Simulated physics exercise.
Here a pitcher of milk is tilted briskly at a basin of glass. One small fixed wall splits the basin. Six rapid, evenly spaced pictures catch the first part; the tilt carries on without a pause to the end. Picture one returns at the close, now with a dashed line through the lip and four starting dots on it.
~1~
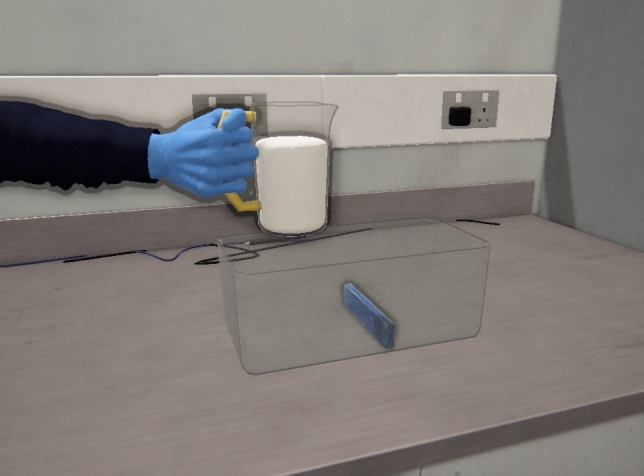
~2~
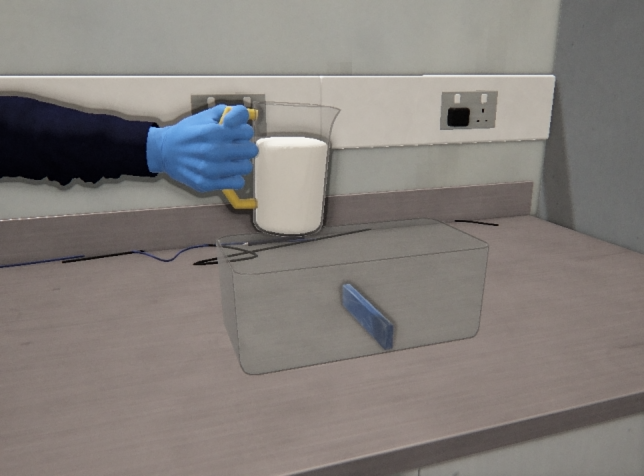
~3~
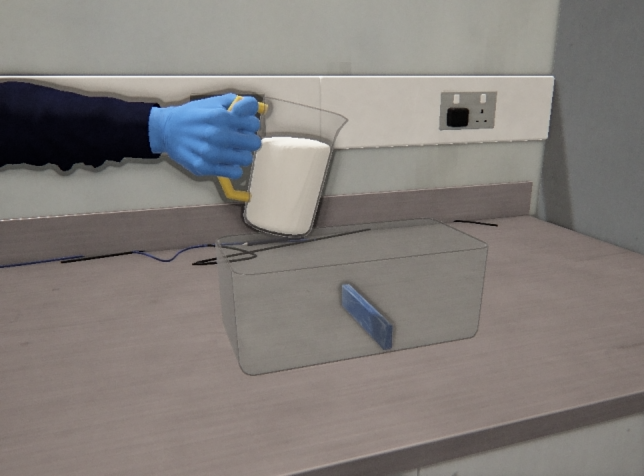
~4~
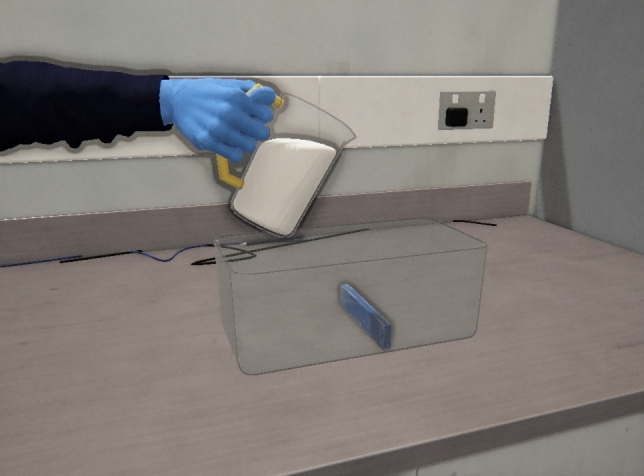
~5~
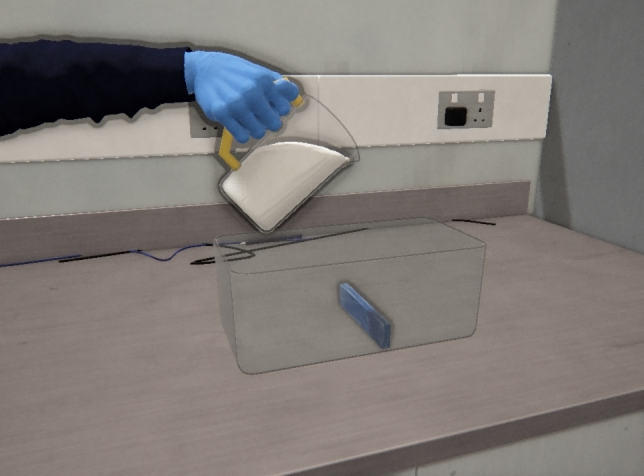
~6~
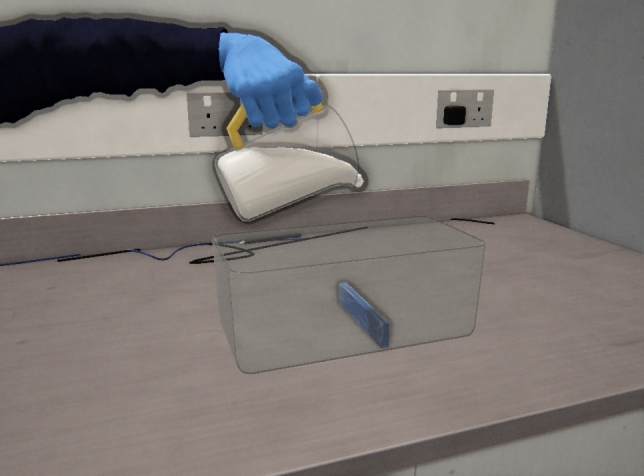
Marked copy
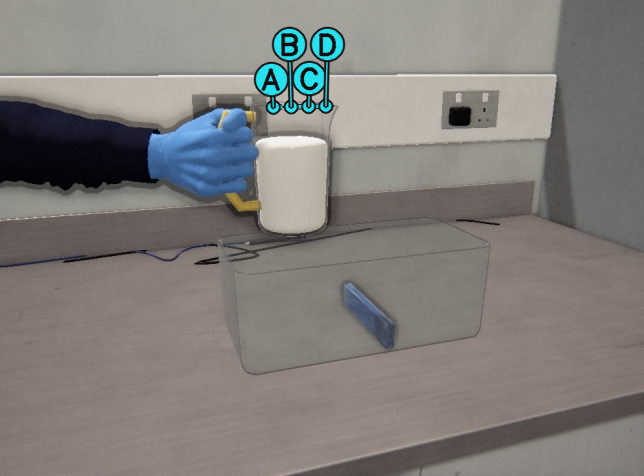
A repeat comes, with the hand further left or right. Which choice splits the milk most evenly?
I would pick dot D.
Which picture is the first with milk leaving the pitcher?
Picture 6.
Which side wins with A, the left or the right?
More ends on the left.
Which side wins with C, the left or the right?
More ends on the left.
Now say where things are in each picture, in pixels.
In the first picture, upright, lip at (336, 106); basin from (241, 373) to (478, 333); top of the wall at (367, 302); nothing has left yet.
In the second picture, tipped about 4°, lip at (338, 109); nothing has left yet.
In the third picture, tipped about 14°, lip at (346, 119); nothing has left yet.
In the fourth picture, tipped about 30°, lip at (354, 136); nothing has left yet.
In the fifth picture, tipped about 49°, lip at (357, 160); nothing has left yet.
In the sixth picture, tipped about 70°, lip at (352, 184); milk is over the lip, down to (352, 184).
On the marked copy, A at (273, 107); B at (291, 106); C at (308, 106); D at (325, 106).
With A, about 85 % ends left of the wall and 12 % right of it; 4 % is lost outside.
With B, about 86 % ends left of the wall and 10 % right of it; 4 % is lost outside.
With C, about 82 % ends left of the wall and 15 % right of it; 3 % is lost outside.
With D, about 56 % ends left of the wall and 43 % right of it.
